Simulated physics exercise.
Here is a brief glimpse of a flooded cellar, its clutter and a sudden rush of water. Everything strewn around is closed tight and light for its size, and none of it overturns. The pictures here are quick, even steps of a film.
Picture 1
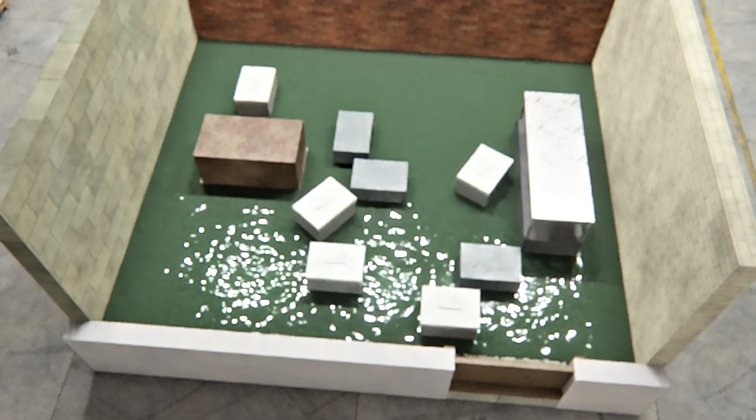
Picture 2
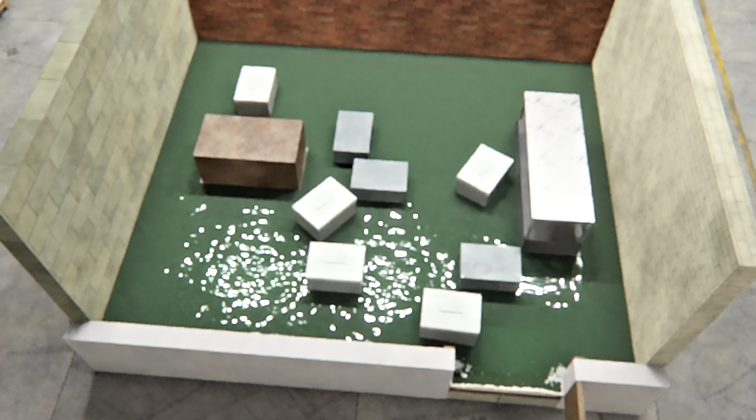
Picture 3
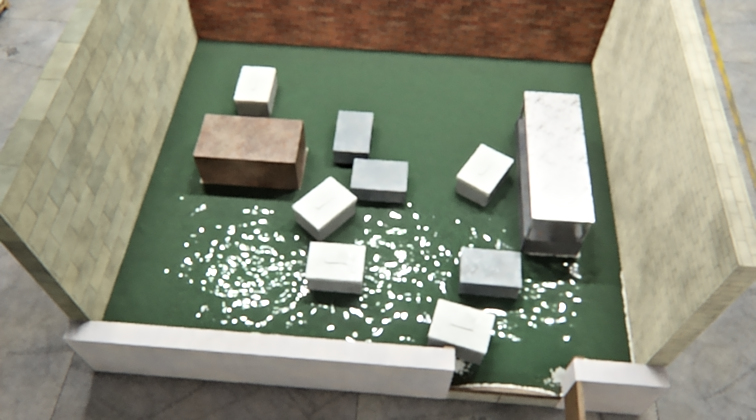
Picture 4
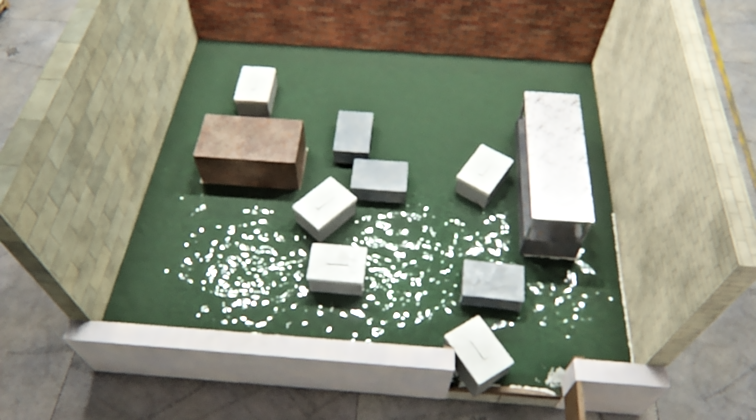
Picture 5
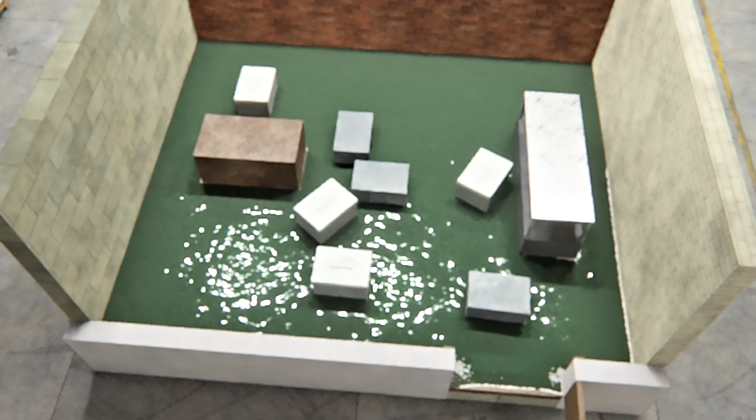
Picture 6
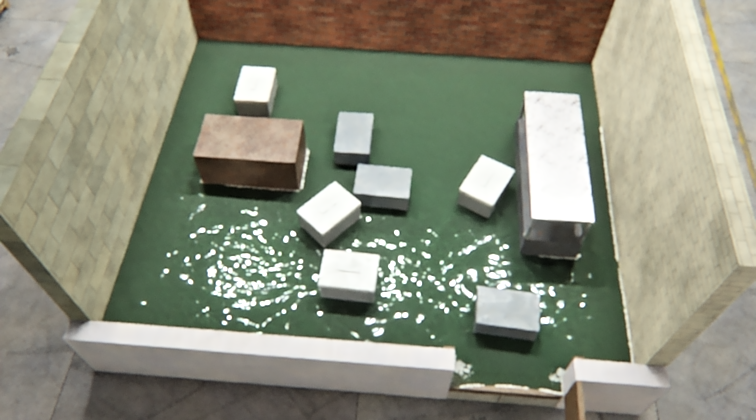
A flooded, walled cellar with green water and a brick back wall is seen from a fixed, raised viewpoint. A brown block stands at left and a tall pale one at right, with white and grey boxes scattered between them. A front gap opens, the nearest white box turns and slips out of sight there, then a grey box drifts toward the front as other boxes shift slightly.
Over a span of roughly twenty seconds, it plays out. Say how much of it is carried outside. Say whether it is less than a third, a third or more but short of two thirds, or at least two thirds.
It is at least two thirds.
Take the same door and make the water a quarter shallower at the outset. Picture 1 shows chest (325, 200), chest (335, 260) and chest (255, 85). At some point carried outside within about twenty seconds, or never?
Okay, in order that's ends up outside, ends up outside, held inside.
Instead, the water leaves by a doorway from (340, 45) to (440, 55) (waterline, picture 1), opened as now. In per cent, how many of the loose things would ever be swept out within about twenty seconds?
Roughly 60 per cent.
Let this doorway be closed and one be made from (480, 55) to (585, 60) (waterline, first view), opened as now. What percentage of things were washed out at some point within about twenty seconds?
Share out: Near 50 %.
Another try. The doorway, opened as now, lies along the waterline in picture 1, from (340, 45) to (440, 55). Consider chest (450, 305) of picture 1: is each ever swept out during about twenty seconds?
Obs., item: Retained.
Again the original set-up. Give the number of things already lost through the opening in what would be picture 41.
The total is 6.
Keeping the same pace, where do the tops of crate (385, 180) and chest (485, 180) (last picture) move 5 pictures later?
They should be roughly at (408, 209) and (503, 228).
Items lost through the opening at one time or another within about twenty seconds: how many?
The answer is 7.
A moment on, 2 of 8 are out; 6 afloat.
Next, 4 of 8 are out; 4 afloat.
Later, 6 of 8 are out; 2 afloat.
In the end, 7 of 8 are out; 1 afloat.
